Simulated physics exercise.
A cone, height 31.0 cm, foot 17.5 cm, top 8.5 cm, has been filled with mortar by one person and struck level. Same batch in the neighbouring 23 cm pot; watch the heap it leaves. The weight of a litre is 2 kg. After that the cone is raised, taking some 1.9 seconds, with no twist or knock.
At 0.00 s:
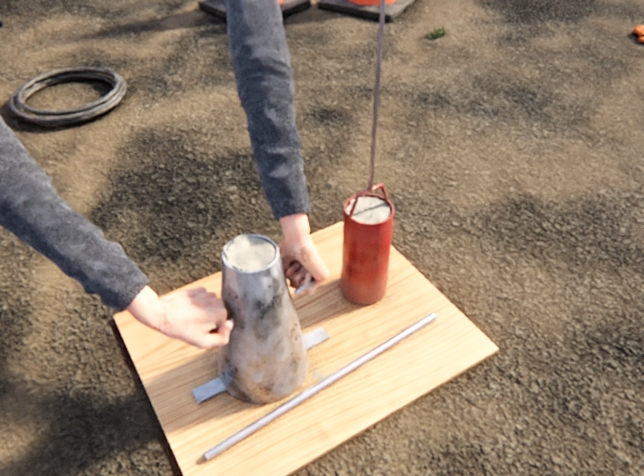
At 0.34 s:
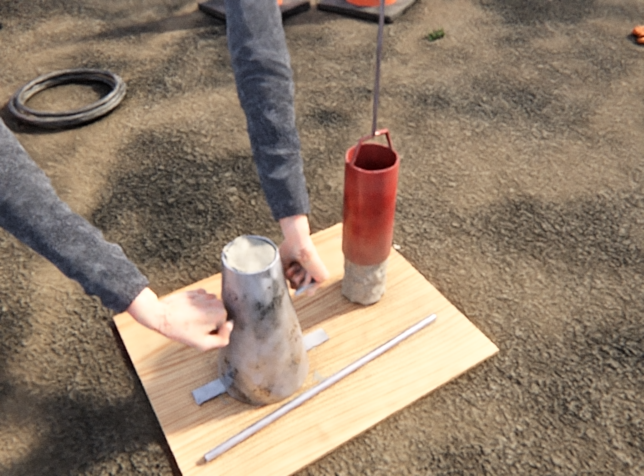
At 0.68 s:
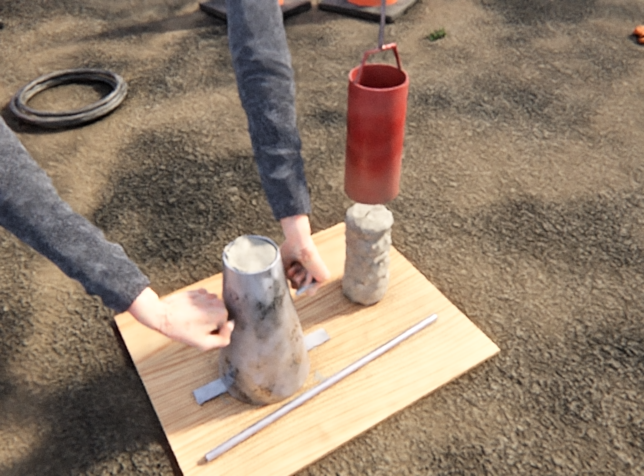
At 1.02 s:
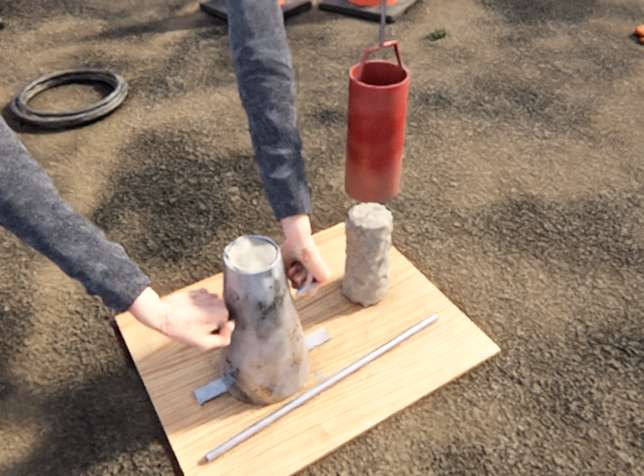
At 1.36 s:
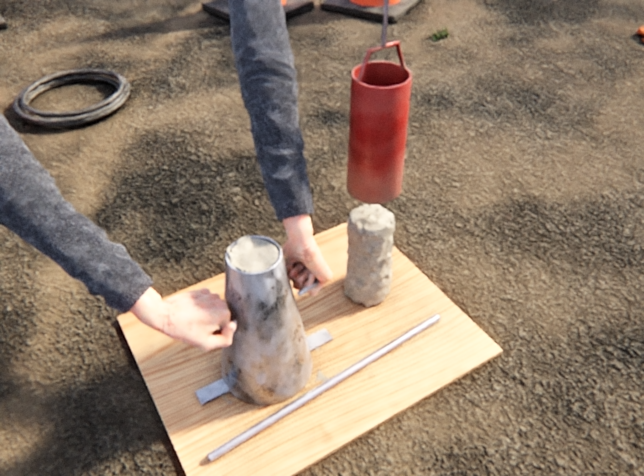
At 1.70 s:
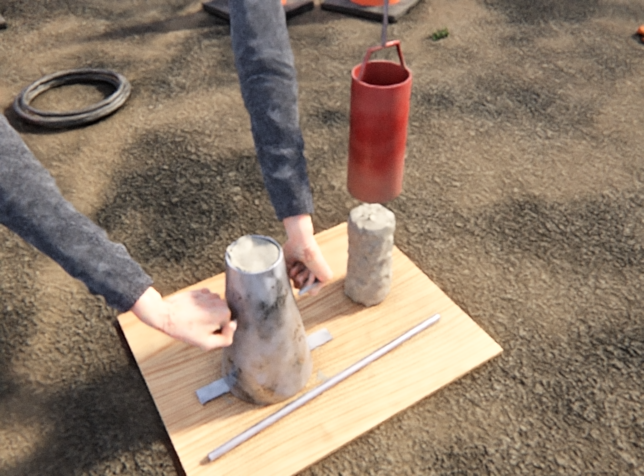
A red cylindrical pot on a thin rod rises straight up from a column of grey mortar on the right of a pale wooden board, seen from above on sunlit, gritty ground. Two grey-sleeved arms reach in from the upper left, hands beside a stained grey metal cone filled to its top, near a metal rod. The pot then hangs above the rough, upright column while the hands and cone stay practically still.
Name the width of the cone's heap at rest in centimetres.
Around 18 cm.
By 2.2 s, the cone is up 7.9 cm; the mortar has come down 0.2 cm to 31 cm and is 18 cm wide.
By 2.6 s, the cone is up 18 cm; the mortar has come down 0.2 cm to 31 cm and is 18 cm wide.
By 3.1 s, the cone is up 31 cm; the mortar has come down 0.3 cm to 31 cm and is 18 cm wide.
By 3.7 s, the cone is clear; the mortar has come down 0.3 cm to 31 cm and is 18 cm wide.
By 4.3 s, at rest, the cone is clear; the mortar has come down 0.3 cm to 31 cm and is 18 cm wide.
